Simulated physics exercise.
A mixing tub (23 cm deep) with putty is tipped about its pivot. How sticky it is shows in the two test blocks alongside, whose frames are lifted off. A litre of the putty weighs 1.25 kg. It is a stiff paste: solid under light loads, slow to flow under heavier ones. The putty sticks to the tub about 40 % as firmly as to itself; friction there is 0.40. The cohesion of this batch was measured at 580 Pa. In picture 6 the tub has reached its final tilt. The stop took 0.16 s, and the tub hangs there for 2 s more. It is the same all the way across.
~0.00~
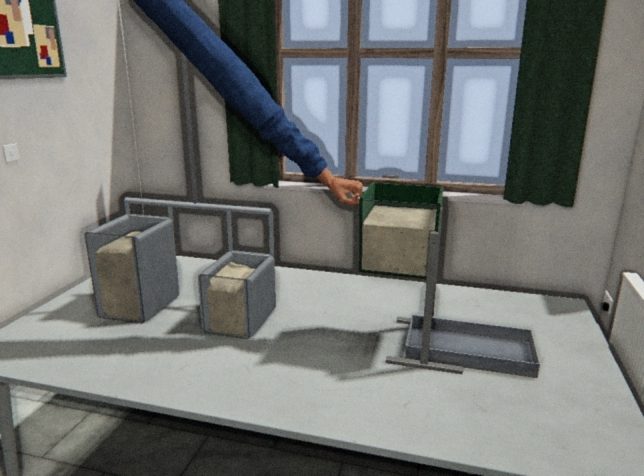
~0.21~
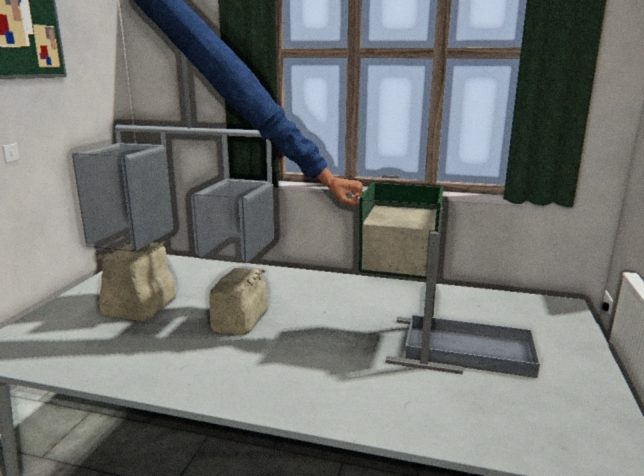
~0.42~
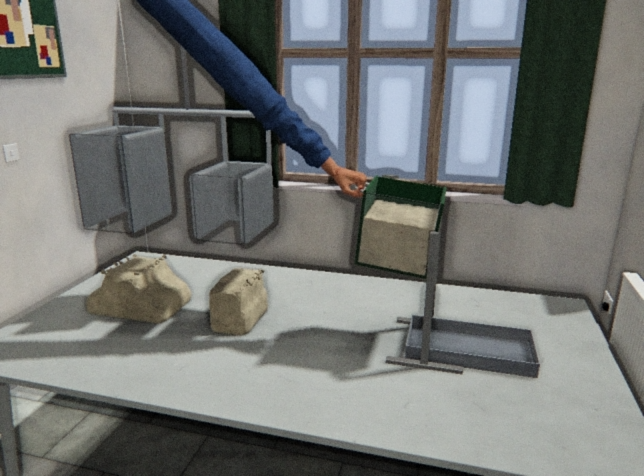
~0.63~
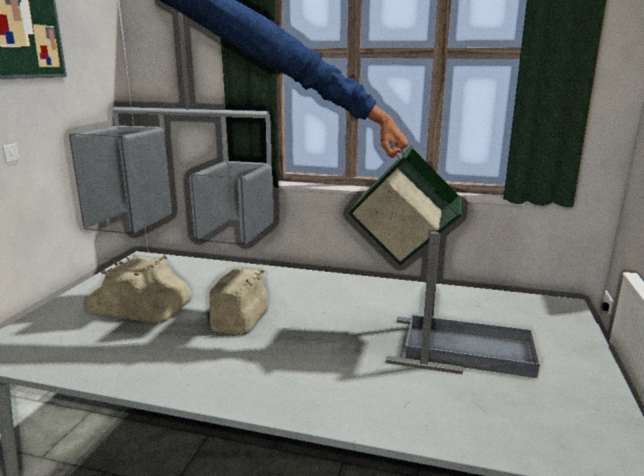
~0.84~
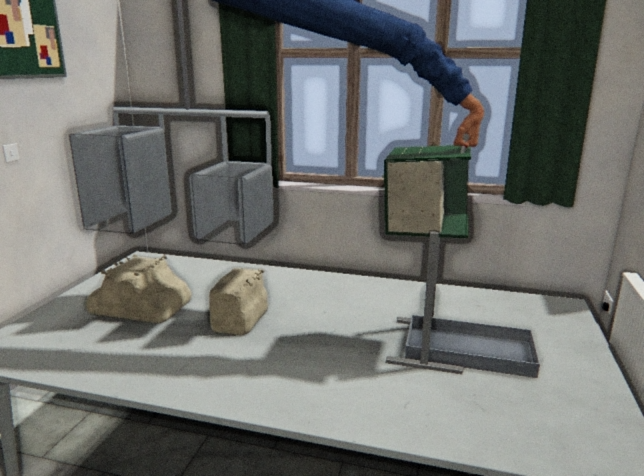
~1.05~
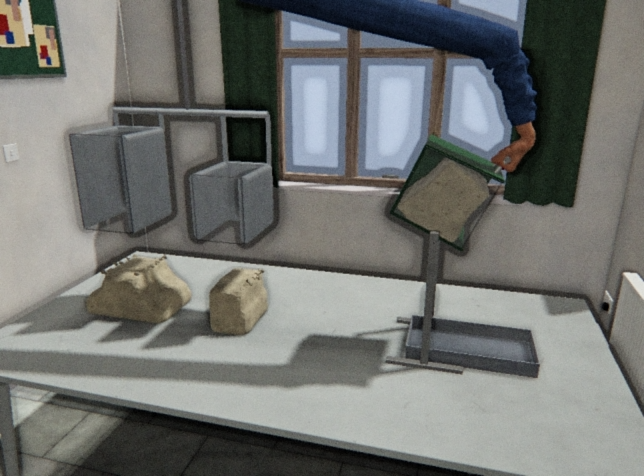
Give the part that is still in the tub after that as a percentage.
Expect roughly 0 %.
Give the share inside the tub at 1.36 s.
Some 0 per cent.
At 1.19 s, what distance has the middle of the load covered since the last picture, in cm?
About 11 cm.
After 1.19 s, the tub is at 114 degrees and holds 53 %.
After 1.36 s, the tub is at 114 degrees and holds 0 %.
After 1.53 s, the tub is at 114 degrees and holds 0 %.
After 1.70 s, the tub is at 114 degrees and holds 0 %.
After 3.05 s, the tub is at 114 degrees and holds 0 %.
